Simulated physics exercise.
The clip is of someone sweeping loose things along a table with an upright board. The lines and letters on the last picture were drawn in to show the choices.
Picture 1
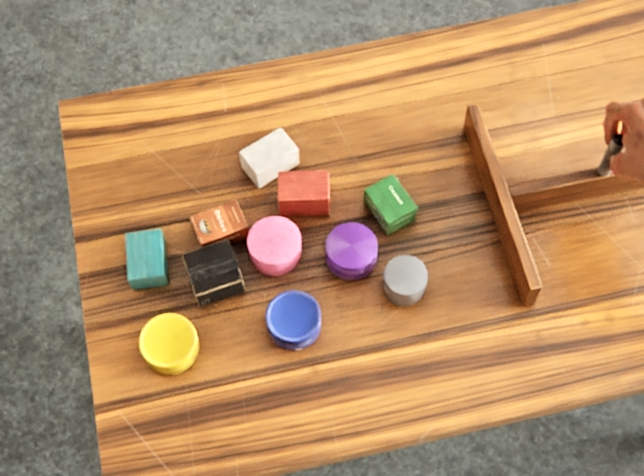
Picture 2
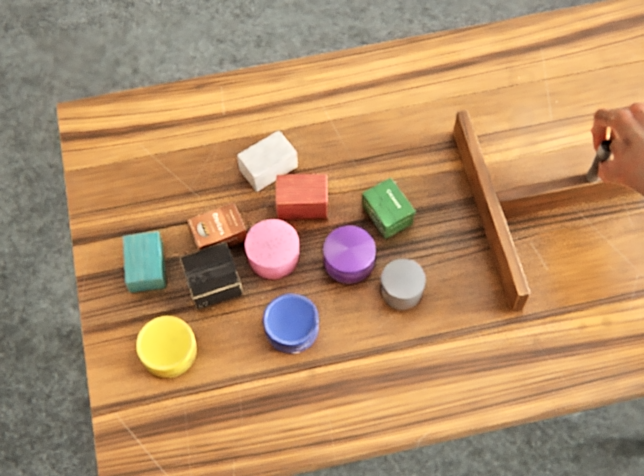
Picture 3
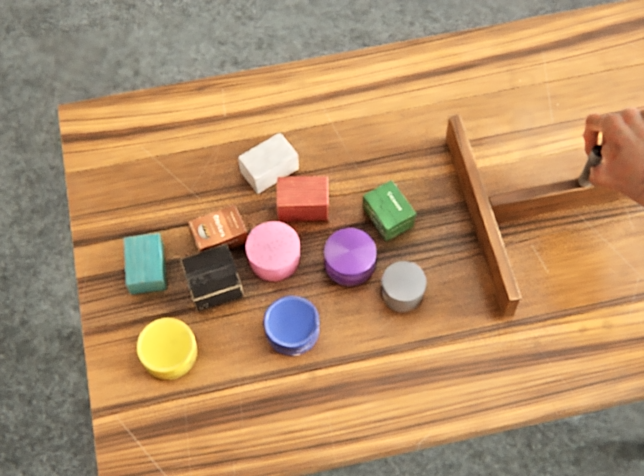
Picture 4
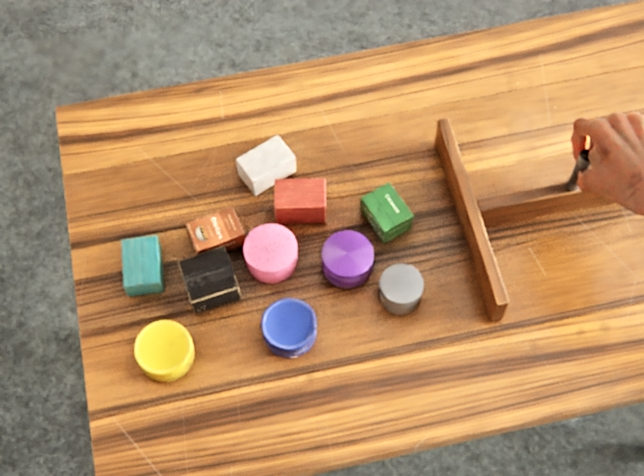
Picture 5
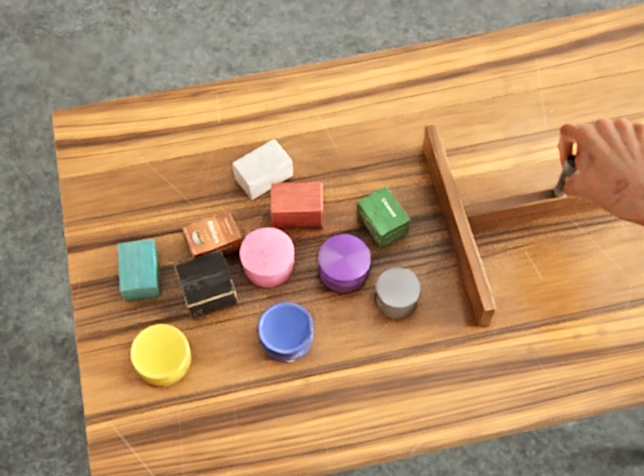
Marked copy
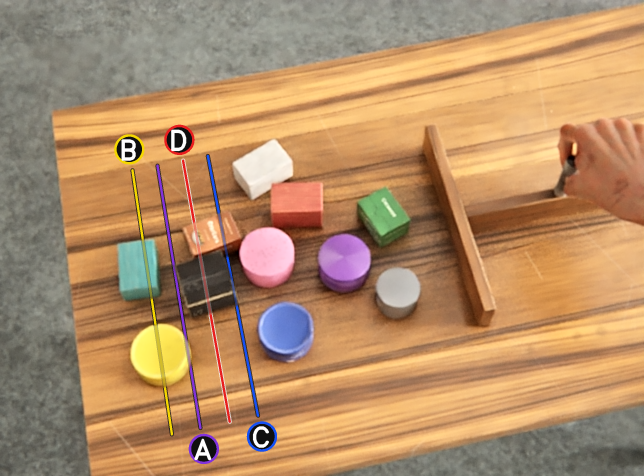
A wooden board, held by a hand, slides left across the table toward unmoving coloured objects.
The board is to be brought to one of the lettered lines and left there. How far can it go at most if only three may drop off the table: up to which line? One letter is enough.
It can go as far as B.
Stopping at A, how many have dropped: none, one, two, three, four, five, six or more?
One.
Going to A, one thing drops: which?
The turquoise block.
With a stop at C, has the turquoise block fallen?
By then, no.
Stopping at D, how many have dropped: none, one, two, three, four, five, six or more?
By then, none.
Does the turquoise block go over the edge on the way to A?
By then, yes.
On the marked copy, A at (177, 288); B at (151, 293); C at (231, 277); D at (205, 282).
Following B. Soon after the start, board (350, 234); grey pot (338, 315); red block (273, 206).
Later, board (237, 256); yellow tub (135, 362); turquoise block (122, 271).
In the end, board (149, 274); turquoise block over the edge; black box over the edge; two fallen.
As for the rest, A is within the limit but short; C is within the limit but short; D is within the limit but short.
